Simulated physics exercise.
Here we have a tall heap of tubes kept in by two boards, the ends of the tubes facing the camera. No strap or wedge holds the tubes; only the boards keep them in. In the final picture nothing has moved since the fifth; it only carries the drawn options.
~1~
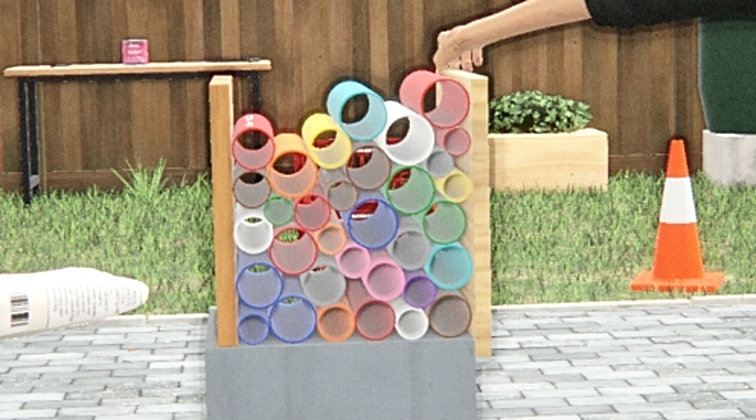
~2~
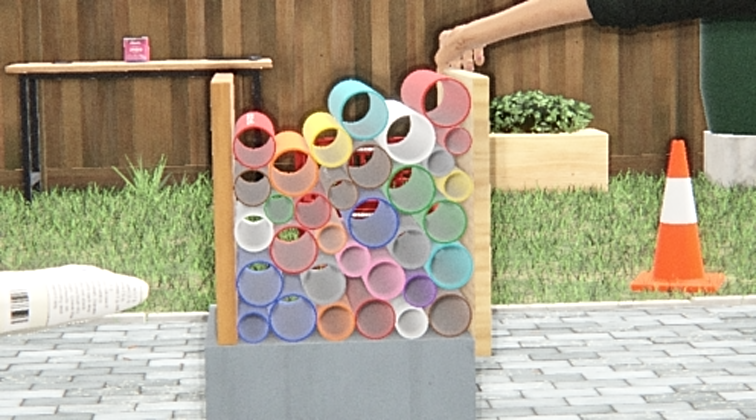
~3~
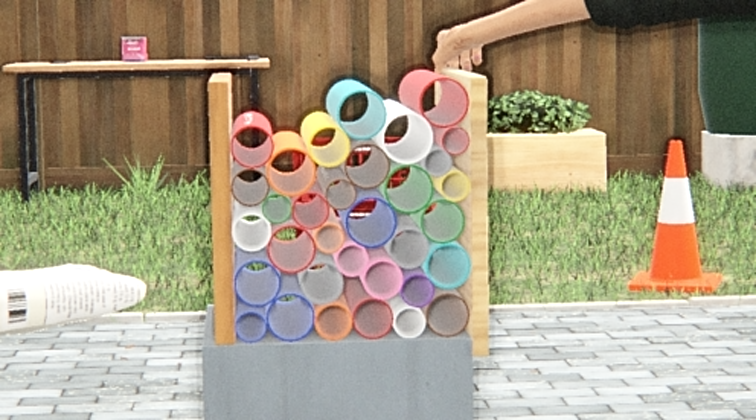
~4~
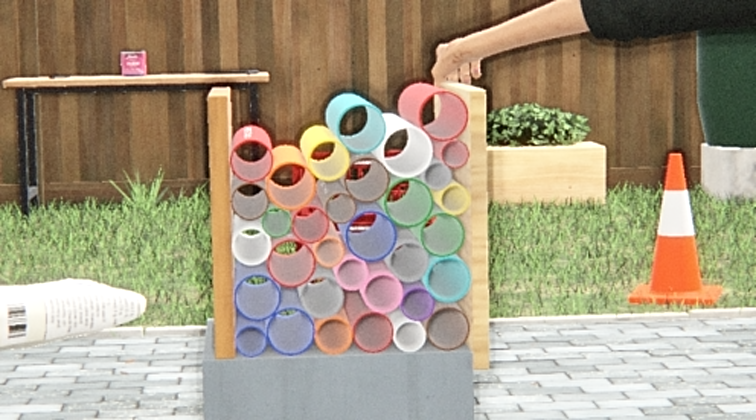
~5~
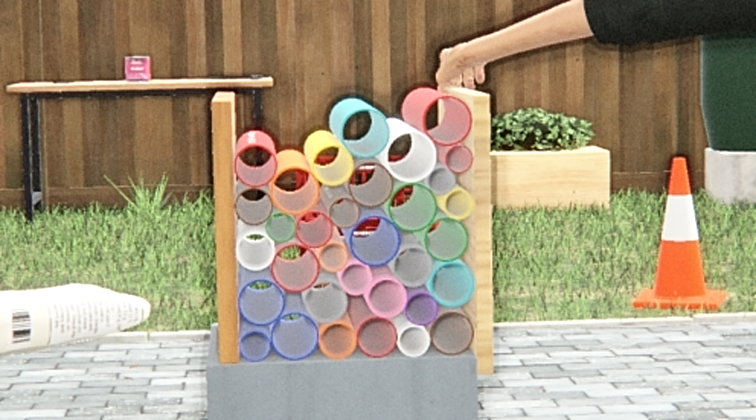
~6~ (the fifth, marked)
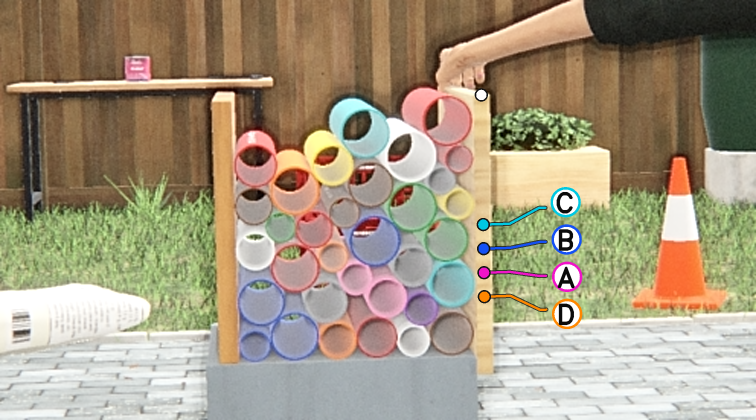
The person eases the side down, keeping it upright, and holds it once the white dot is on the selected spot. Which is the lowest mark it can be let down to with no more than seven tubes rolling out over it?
It can be let down to B.
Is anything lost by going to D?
Yes, at D.
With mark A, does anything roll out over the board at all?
At A: Yes.
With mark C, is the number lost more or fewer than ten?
Fewer than ten.
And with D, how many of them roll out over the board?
With D, nine.
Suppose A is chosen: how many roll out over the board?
At A the number is nine.
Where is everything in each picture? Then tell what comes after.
A red tube (457, 142); a brown tube (252, 189); side board (462, 202), in the first frame.
Side board (462, 201); a blue tube (253, 327), in the second frame.
A brown tube (448, 315); a grey tube (409, 248), in the third frame.
A blue tube (371, 236); a yellow tube (455, 200), in the fourth frame.
A red tube (459, 159); a brown tube (254, 206); side board (464, 219), in the fifth frame.
On the marked copy, A at (484, 273); B at (484, 249); C at (483, 224); D at (484, 296); the white dot at (481, 95).
With B. Early on, top of the board (474, 162).
Further on, top of the board (475, 238).
At the end, top of the board (475, 248), six out over the board.
As for the rest, A more than seven out over the board; C six out over the board; D more than seven out over the board.
